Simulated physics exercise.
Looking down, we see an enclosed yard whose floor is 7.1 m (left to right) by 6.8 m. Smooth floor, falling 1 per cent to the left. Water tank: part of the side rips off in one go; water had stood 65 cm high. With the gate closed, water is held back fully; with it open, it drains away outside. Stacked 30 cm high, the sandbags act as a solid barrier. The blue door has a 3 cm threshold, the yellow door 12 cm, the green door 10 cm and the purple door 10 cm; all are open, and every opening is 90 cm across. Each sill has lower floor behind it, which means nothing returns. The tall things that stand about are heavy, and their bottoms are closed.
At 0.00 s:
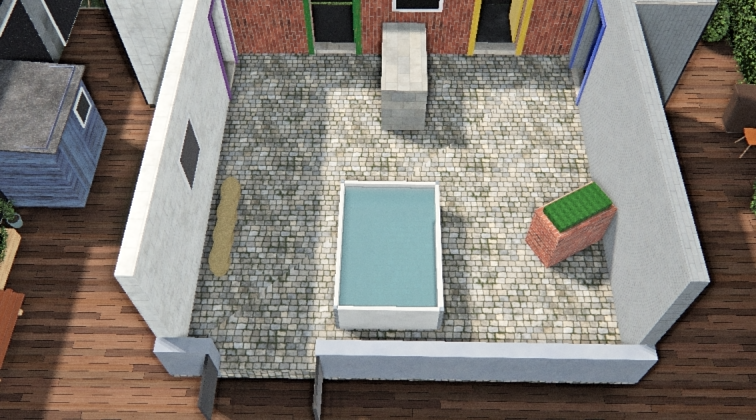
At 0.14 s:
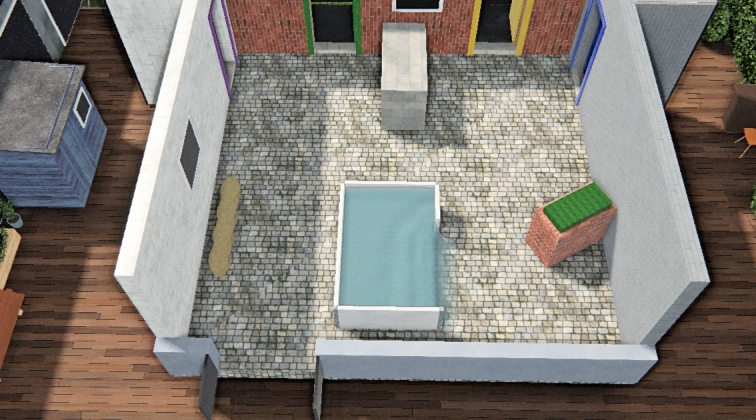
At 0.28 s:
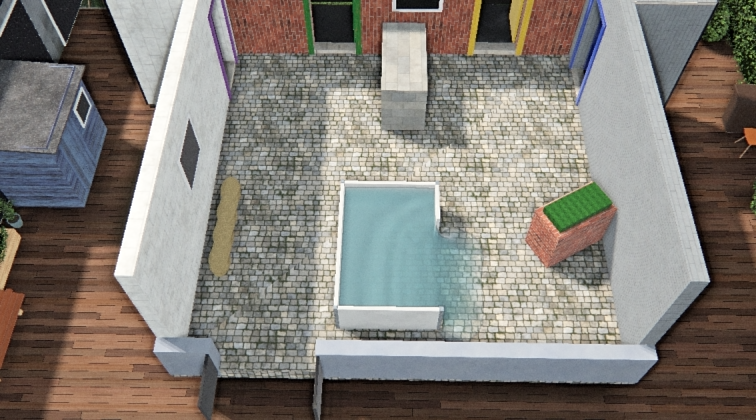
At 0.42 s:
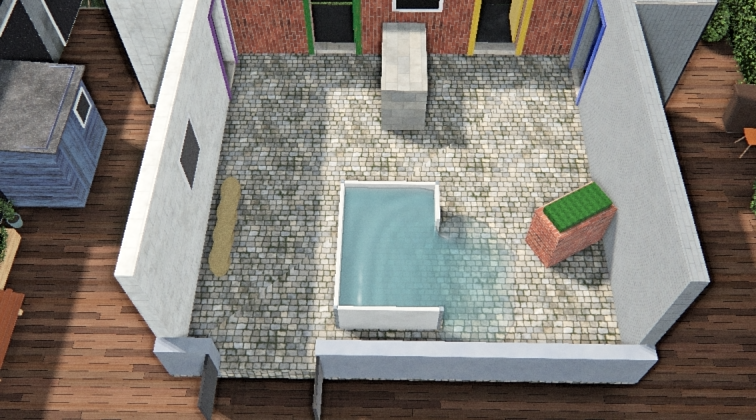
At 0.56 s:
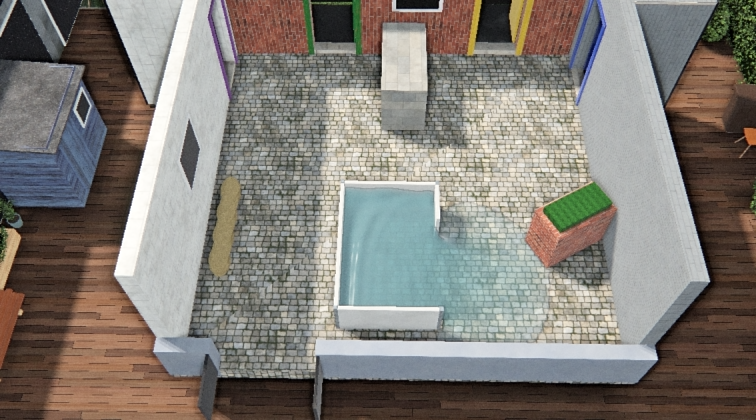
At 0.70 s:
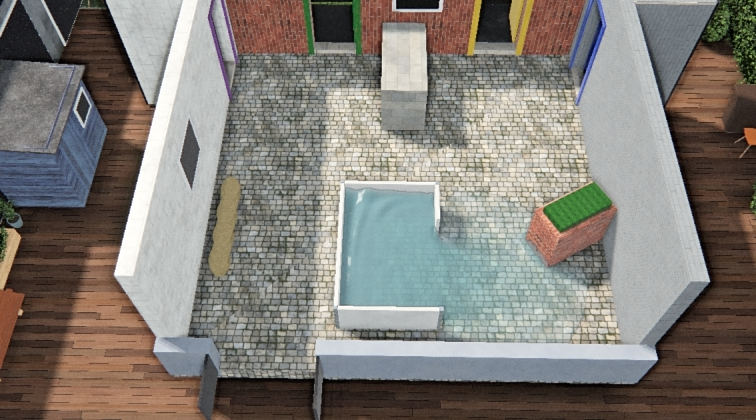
Water stands in a white-walled tank in the middle of a walled, cobbled yard seen from high above, until part of the tank's right side gives way and it pours out to the right. Around it are a tan strip of sandbags at left, a grey block behind, and a green-topped brick block at right. The pale sheet spreads across the stones toward the brick block while the view stays still.
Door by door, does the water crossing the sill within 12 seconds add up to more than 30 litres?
Result: Blue door: More than stated, yellow door: Less than stated, green door: Less than stated, purple door: Less than stated.
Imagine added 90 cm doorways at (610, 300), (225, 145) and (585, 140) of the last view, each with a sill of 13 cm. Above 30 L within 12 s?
More, less, less.
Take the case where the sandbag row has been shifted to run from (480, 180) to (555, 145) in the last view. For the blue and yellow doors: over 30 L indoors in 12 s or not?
Well, the blue one ends up within bounds and the yellow one ends up within bounds.
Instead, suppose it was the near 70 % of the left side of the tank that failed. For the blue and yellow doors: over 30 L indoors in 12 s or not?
Against the limit, the blue door stays within it and the yellow door stays within it.
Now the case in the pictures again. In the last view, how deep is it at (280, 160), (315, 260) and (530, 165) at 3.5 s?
Depth readings in turn - 0, 0, 2 cm.
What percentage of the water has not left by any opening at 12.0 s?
92 %.
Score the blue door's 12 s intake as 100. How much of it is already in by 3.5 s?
It comes to about 0 per cent.
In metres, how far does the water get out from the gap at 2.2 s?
Distance: Approx. 4.8 m.
After 1.4 s water covers 20 % of the floor and is deepest (44 cm) near (619, 350); blue door not reached, yellow door not reached, green door not reached, purple door not reached.
After 2.2 s water covers 25 % of the floor and is deepest (44 cm) near (587, 360); blue door not reached, yellow door not reached, green door not reached, purple door not reached.
After 3.5 s water covers 40 % of the floor and is deepest (36 cm) near (581, 253); blue door 4 cm at the sill, 0 L in, yellow door not reached, green door not reached, purple door not reached.
After 7.0 s water covers 65 % of the floor and is deepest (17 cm) near (473, 60); blue door 6 cm at the sill, 10 L in, yellow door 11 cm at the sill, 0 L in, green door 4 cm at the sill, 0 L in, purple door not reached.
After 12.0 s water covers 85 % of the floor and is deepest (10 cm) near (587, 360); blue door 6 cm at the sill, 71 L in, yellow door 7 cm at the sill, 5 L in, green door 2 cm at the sill, 0 L in, purple door 6 cm at the sill, 0 L in.
